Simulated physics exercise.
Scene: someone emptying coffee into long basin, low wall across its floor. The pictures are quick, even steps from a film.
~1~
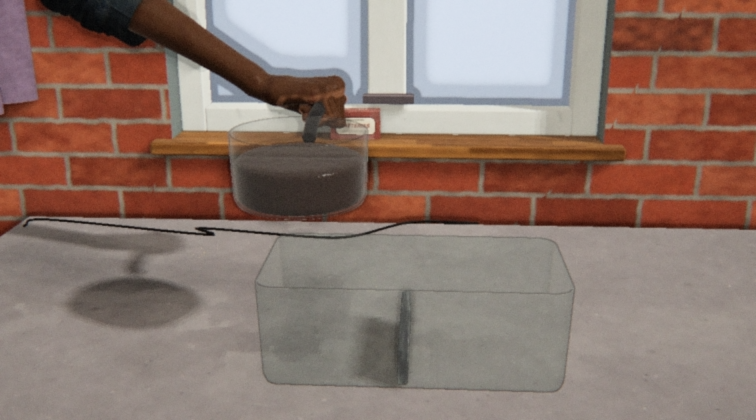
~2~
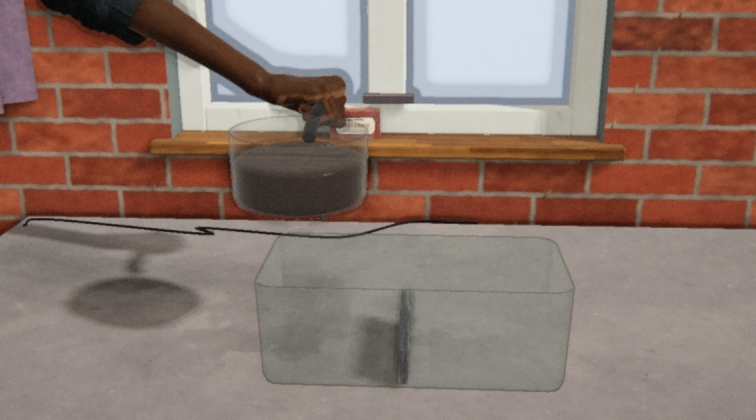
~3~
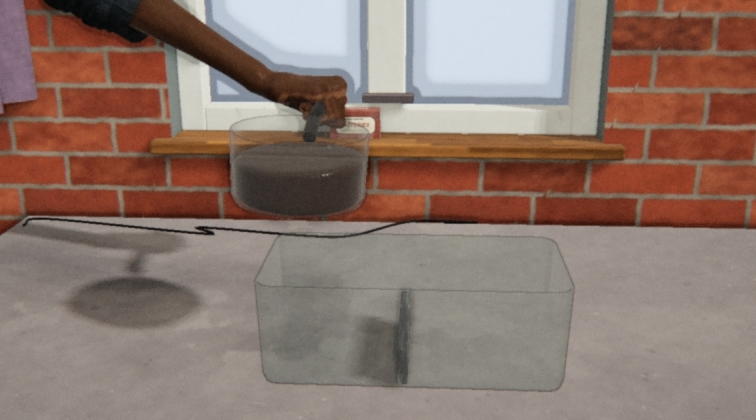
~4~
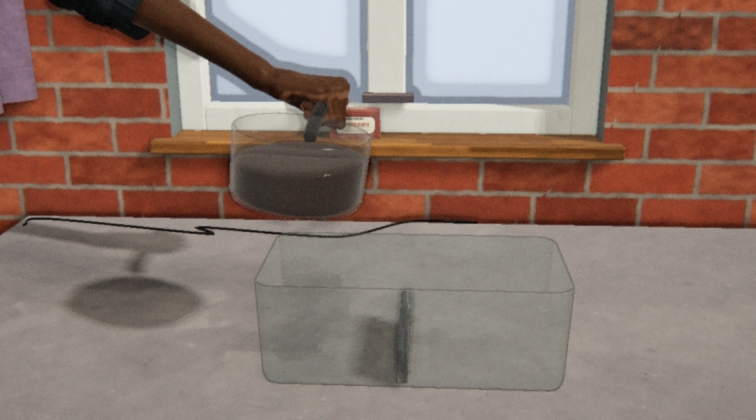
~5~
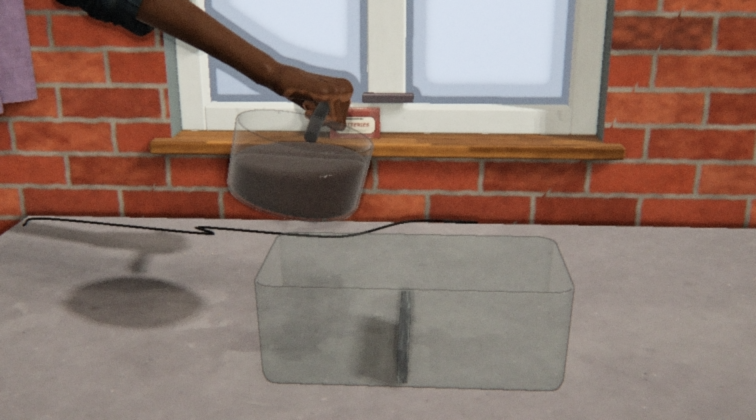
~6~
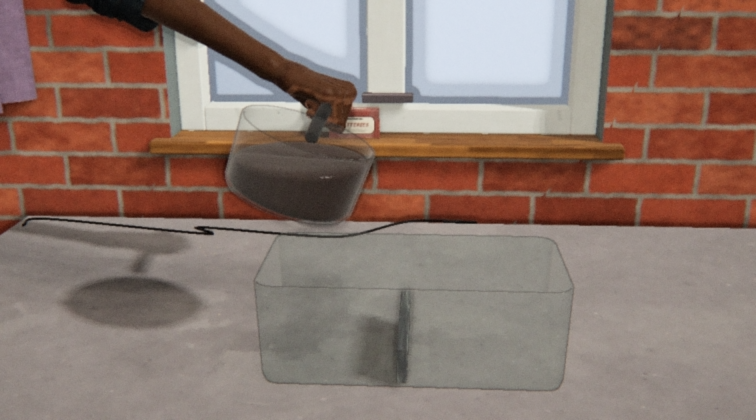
At the start, a hand holds a clear round container of dark coffee nearly level above a long, empty, see-through basin with a low wall across its floor. The hand then tilts the container gradually, its right side dipping and left side rising, while the coffee's surface stays roughly level inside.
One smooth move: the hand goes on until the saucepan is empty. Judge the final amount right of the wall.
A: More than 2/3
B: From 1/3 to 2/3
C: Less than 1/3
B, from 1/3 to 2/3.
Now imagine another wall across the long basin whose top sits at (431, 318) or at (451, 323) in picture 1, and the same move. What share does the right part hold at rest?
First try: Roughly 10 per cent; second try: 10 per cent.
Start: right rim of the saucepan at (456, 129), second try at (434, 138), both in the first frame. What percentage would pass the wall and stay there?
90 % and 90 %.
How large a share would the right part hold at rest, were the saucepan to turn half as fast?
Result: Roughly 60 %.
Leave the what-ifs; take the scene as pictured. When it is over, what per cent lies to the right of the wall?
Roughly 40 %.
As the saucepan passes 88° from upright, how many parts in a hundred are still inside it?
Close to 45 parts in a hundred remain.
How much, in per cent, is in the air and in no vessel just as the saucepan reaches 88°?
Roughly 35 per cent.
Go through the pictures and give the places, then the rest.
In the first frame, it leans 0°; its right rim is at (367, 133); the coffee meets the walls at (236, 157) and (364, 158); the long basin's rim runs from (267, 259) to (564, 266); the wall's top is at (405, 320).
In the second frame, it leans 1°; its right rim is at (367, 134); the coffee meets the walls at (236, 156) and (364, 158).
In the third frame, it leans 3°; its right rim is at (368, 136); the coffee meets the walls at (236, 155) and (365, 158).
In the fourth frame, it leans 7°; its right rim is at (370, 141); the coffee meets the walls at (236, 154) and (366, 159).
In the fifth frame, it leans 13°; its right rim is at (372, 148); the coffee meets the walls at (236, 154) and (367, 160).
In the sixth frame, it leans 19°; its right rim is at (373, 156); the coffee meets the walls at (234, 154) and (368, 162).
A moment on, the saucepan is tipped on its side and 46 per cent is still to pour, 5 is left of the wall and 12 right of it.
Next, the saucepan is tipped right over and 8 per cent is still to pour, 45 is left of the wall and 41 right of it.
Then the saucepan is tipped right over and 0 per cent is still to pour, 56 is left of the wall and 41 right of it.
Later the saucepan is tipped right over and 0 per cent is still to pour, 57 is left of the wall and 42 right of it.
At rest 57 per cent lies left of the wall, 42 right of it and 1 outside.
